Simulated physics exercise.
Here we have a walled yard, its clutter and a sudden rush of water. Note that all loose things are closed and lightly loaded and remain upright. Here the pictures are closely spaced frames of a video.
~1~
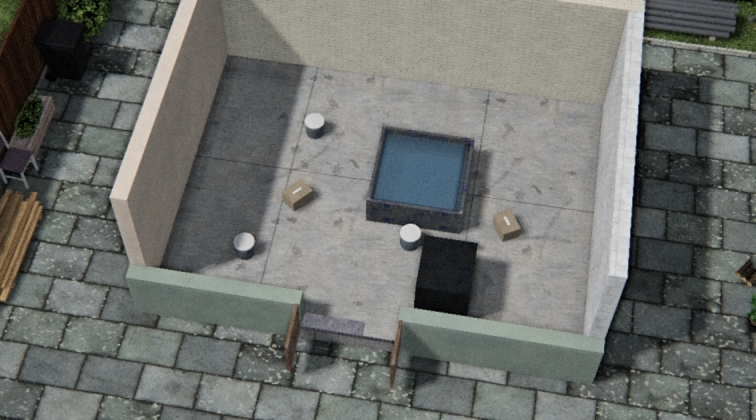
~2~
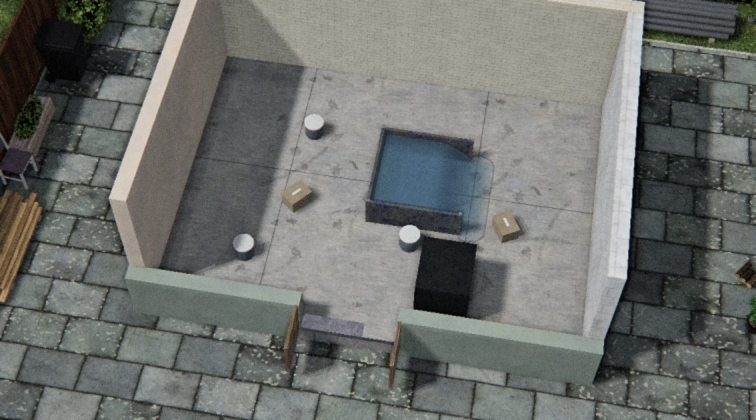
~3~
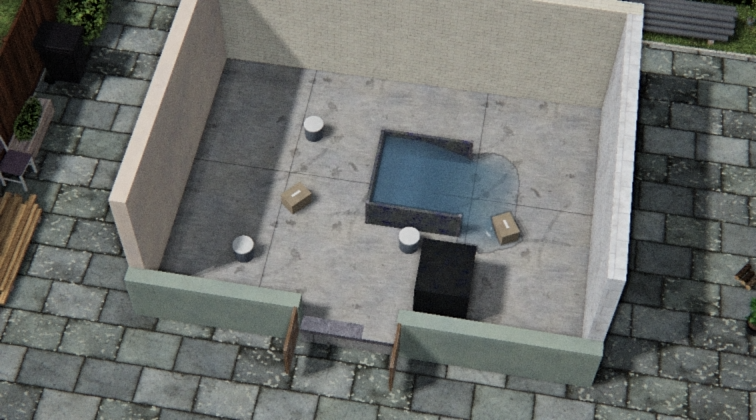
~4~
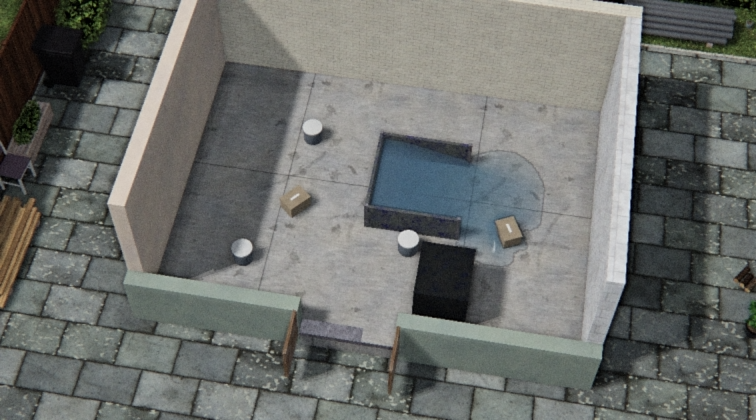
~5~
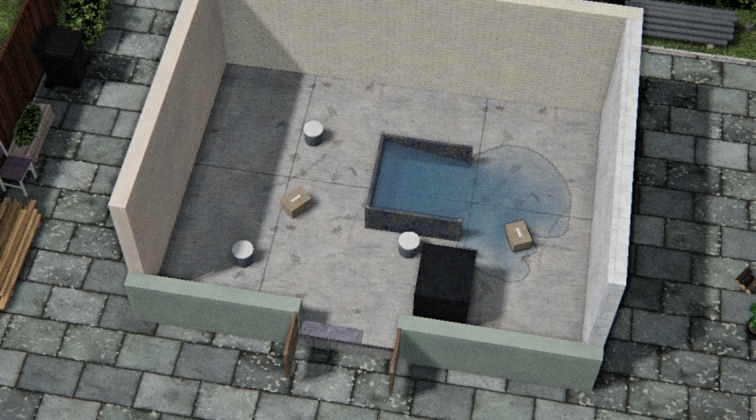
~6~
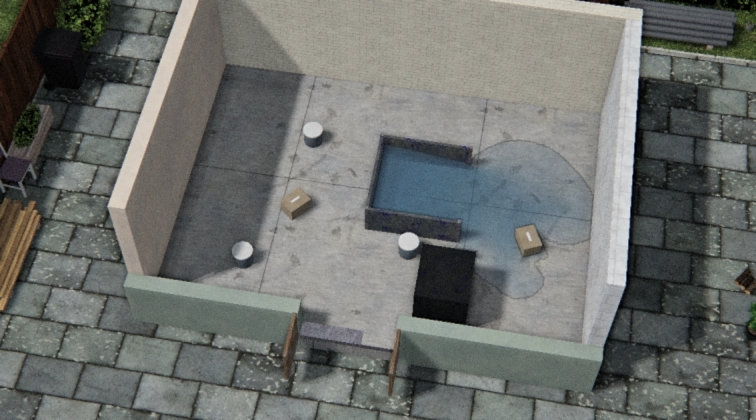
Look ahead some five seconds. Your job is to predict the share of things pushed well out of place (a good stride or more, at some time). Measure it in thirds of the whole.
The result is a share beneath one third.
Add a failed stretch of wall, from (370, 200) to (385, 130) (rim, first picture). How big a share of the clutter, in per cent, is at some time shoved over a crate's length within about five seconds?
Close to 60 %.
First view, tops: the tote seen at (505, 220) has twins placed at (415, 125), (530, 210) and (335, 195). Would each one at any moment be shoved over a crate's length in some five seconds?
Per listing: Largely stays, cleared out, largely stays.
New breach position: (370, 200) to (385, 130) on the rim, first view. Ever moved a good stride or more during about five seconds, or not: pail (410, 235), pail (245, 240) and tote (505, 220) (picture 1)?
Outcome by item - short of that distance / displaced that far / short of that distance.
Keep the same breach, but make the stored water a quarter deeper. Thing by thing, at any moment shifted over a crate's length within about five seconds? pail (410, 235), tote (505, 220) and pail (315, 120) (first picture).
Answers in the order asked: Stayed within the threshold, went past the threshold, stayed within the threshold.
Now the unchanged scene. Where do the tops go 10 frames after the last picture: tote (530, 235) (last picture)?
Approximately at pixel (570, 296).
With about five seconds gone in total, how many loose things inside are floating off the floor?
That number is 0.
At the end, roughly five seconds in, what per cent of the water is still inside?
Something like 100 per cent, give or take.
A moment on, 1 of 5 are well off their spots; 0 afloat.
Next, 1 of 5 are well off their spots; 1 afloat.
Later, 1 of 5 are well off their spots; 0 afloat.
In the end, 1 of 5 are well off their spots, and 1 have been at some point; 0 afloat.
